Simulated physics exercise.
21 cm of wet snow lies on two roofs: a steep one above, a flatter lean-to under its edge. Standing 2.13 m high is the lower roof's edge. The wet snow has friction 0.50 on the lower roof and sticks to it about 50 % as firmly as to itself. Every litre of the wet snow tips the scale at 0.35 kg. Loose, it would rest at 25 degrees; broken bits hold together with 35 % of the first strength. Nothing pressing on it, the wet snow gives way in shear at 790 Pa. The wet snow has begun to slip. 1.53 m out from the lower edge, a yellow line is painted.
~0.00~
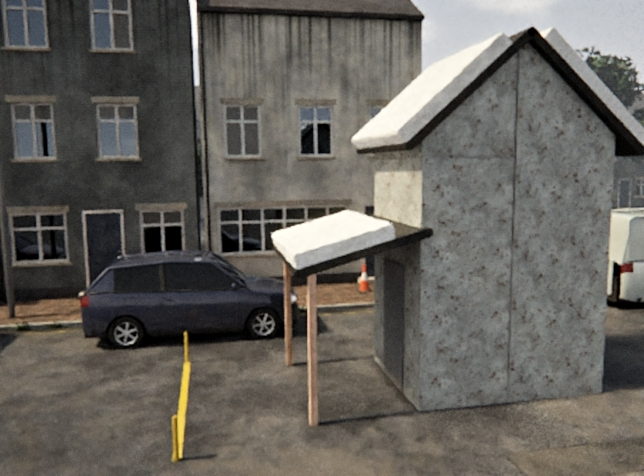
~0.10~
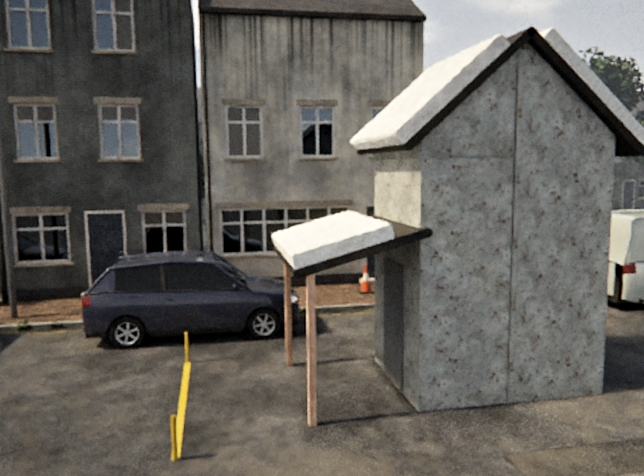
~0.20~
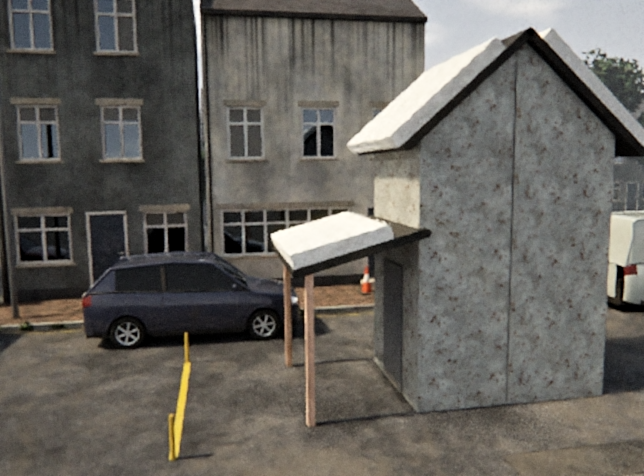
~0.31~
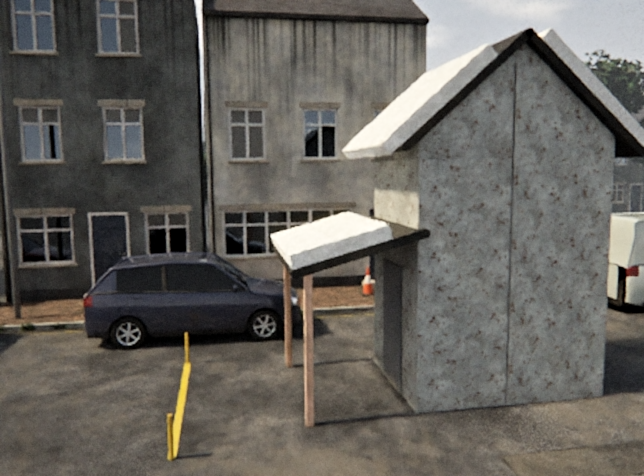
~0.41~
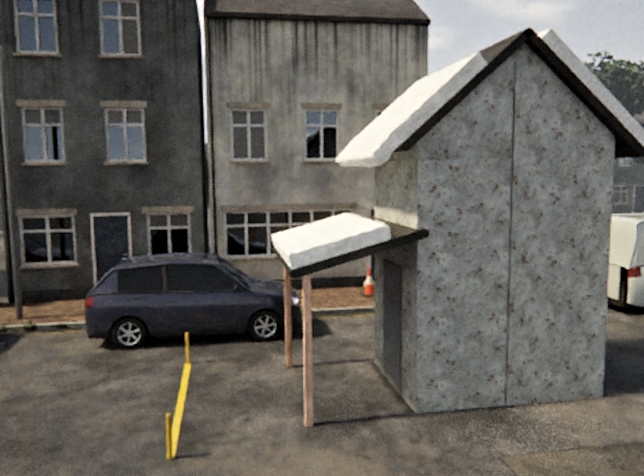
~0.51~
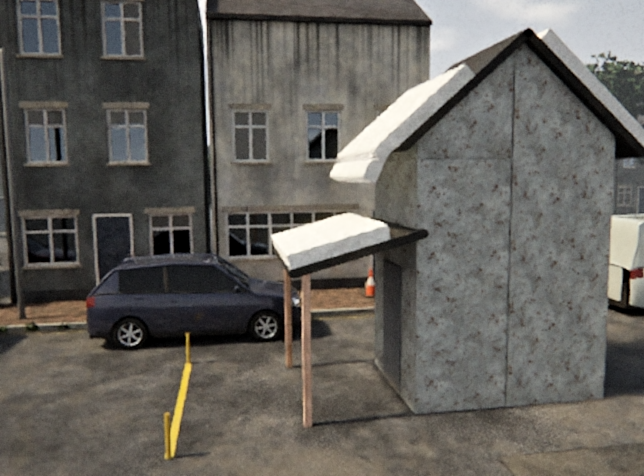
The thick white snow on the left side of the small grey building's steep roof slid slowly down, pushing farther out past the edge above the snow-topped lean-to, and its overhanging part began to crack.
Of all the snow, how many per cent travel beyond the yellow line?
Something like 22 %.
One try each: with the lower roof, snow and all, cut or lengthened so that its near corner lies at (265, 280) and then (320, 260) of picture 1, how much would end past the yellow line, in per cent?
Roughly 14 % and then 30 %.
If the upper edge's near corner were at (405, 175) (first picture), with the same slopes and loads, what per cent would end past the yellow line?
Then about 3 %.
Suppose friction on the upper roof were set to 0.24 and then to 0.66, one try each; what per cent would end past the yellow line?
Roughly 20 per cent first, roughly 0 per cent second.
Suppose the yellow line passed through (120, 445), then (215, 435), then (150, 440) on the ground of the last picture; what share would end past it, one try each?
First try 10 per cent, second 35 per cent, third 18 per cent.
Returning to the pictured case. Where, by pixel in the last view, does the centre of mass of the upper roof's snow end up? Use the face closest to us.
You'll find it around (206, 399).
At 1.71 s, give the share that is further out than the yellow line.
I'd put it at close to 10 in a hundred.
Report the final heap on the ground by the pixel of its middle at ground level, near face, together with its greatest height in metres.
Middle near (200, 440); height roughly 0.3 m.
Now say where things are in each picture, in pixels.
In the first frame, front end of the wet snow at (404, 128).
In the second frame, front end of the wet snow at (402, 129), its middle shifted 2.2 cm.
In the third frame, front end of the wet snow at (397, 133), its middle shifted 9.2 cm, 5 % of it past the upper edge, in one piece.
In the fourth frame, front end of the wet snow at (389, 142), its middle shifted 21 cm, 11 % of it past the upper edge, in one piece.
In the fifth frame, front end of the wet snow at (379, 154), its middle shifted 38 cm, 20 % of it past the upper edge, in one piece.
In the sixth frame, front end of the wet snow at (368, 168), its middle shifted 61 cm, 32 % of it past the upper edge, cracking.
By 1.06 s, none is below the lower edge and 0 % is past the line.
By 1.71 s, 46 % is below the lower edge and 10 % is past the line.
By 2.35 s, 61 % is below the lower edge and 22 % is past the line.
By 3.00 s, 61 % is below the lower edge and 22 % is past the line.
By 3.10 s, at the end, 61 % is below the lower edge and 22 % is past the line.
